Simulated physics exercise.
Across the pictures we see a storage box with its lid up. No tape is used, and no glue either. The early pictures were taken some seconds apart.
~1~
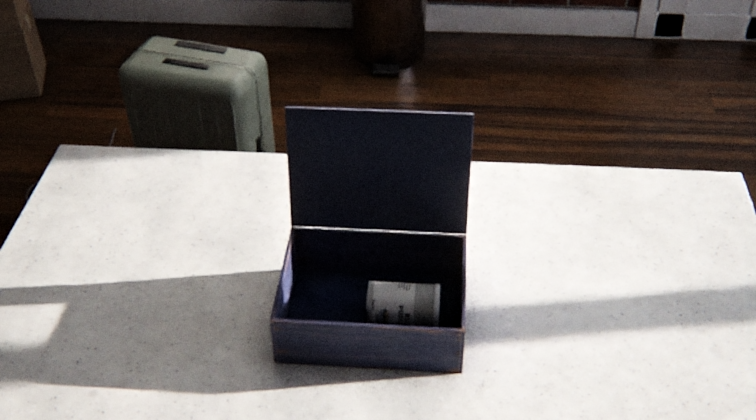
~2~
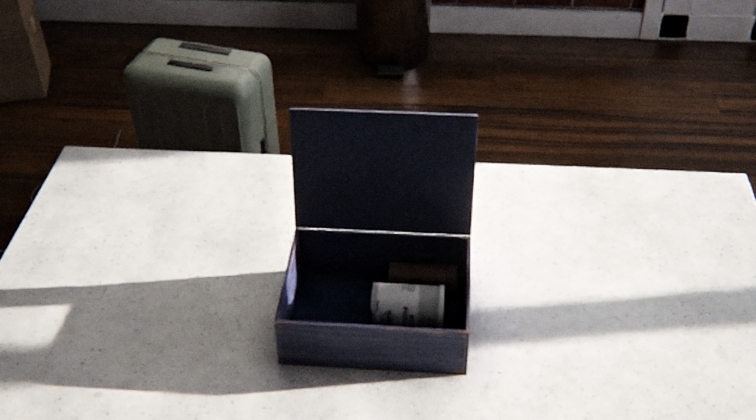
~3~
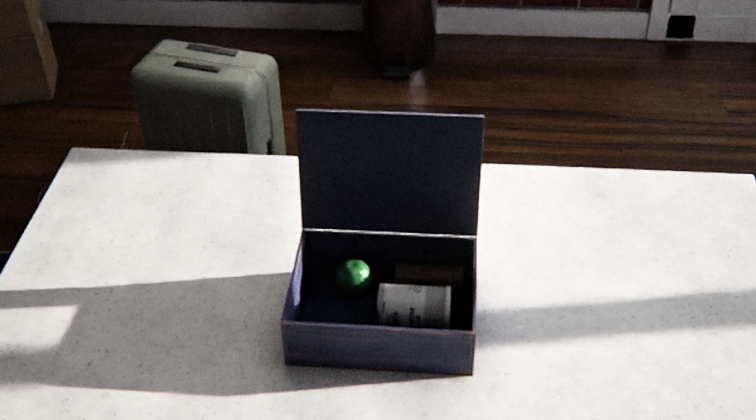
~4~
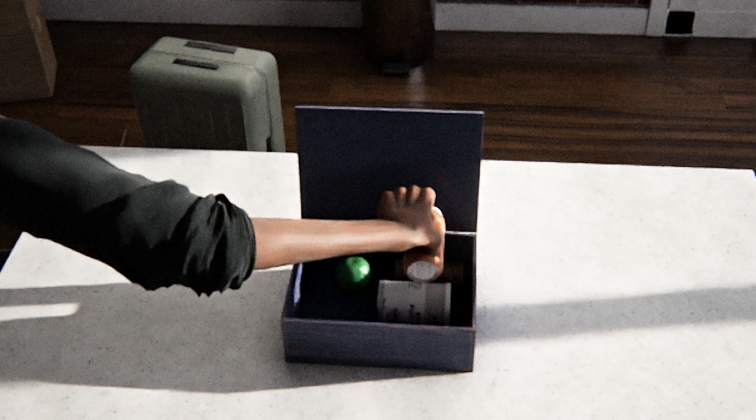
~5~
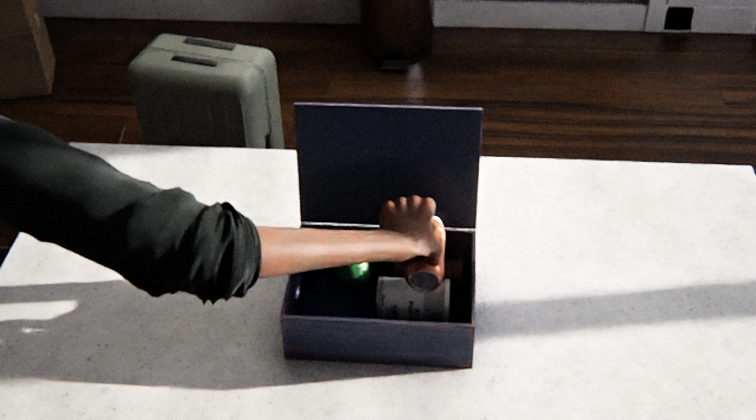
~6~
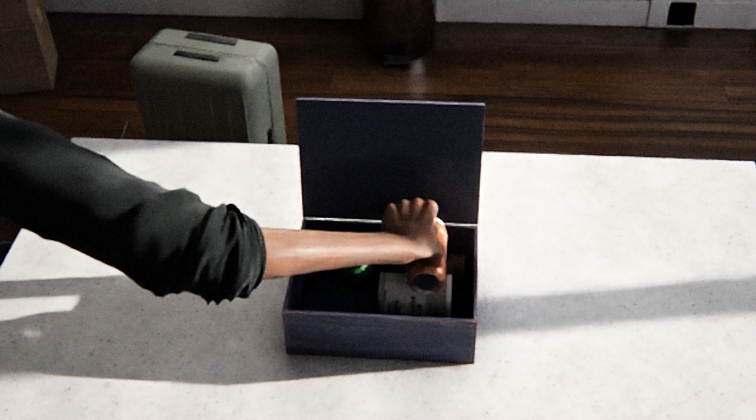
We see an open dark box on a pale table holding a white tin, then also a brown shaker and a green ball, before a dark-sleeved arm reaches in from the left and lowers an orange can inside, still gripping it.
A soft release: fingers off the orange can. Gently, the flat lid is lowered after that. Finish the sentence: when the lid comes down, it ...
... cannot close.
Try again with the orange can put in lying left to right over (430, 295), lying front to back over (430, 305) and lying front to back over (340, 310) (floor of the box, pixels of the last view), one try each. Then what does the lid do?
In the first case it shuts; in the second case it stays open; in the third case it shuts.
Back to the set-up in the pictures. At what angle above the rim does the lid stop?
Some 25°.
Then, 1.10 s after the last picture, lid starting down; orange can rolled a little near (429, 254).
Then, 1.50 s after the last picture, lid 71° above the rim; orange can rolled a little near (430, 254).
Then, 1.70 s after the last picture, lid 49° above the rim; orange can rolled a little near (431, 255).
Then, 1.90 s after the last picture, lid 23° above the rim.
At rest, lid 23° above the rim; all 4 in place. Seen from the same camera at the end, orange can near (430, 262).
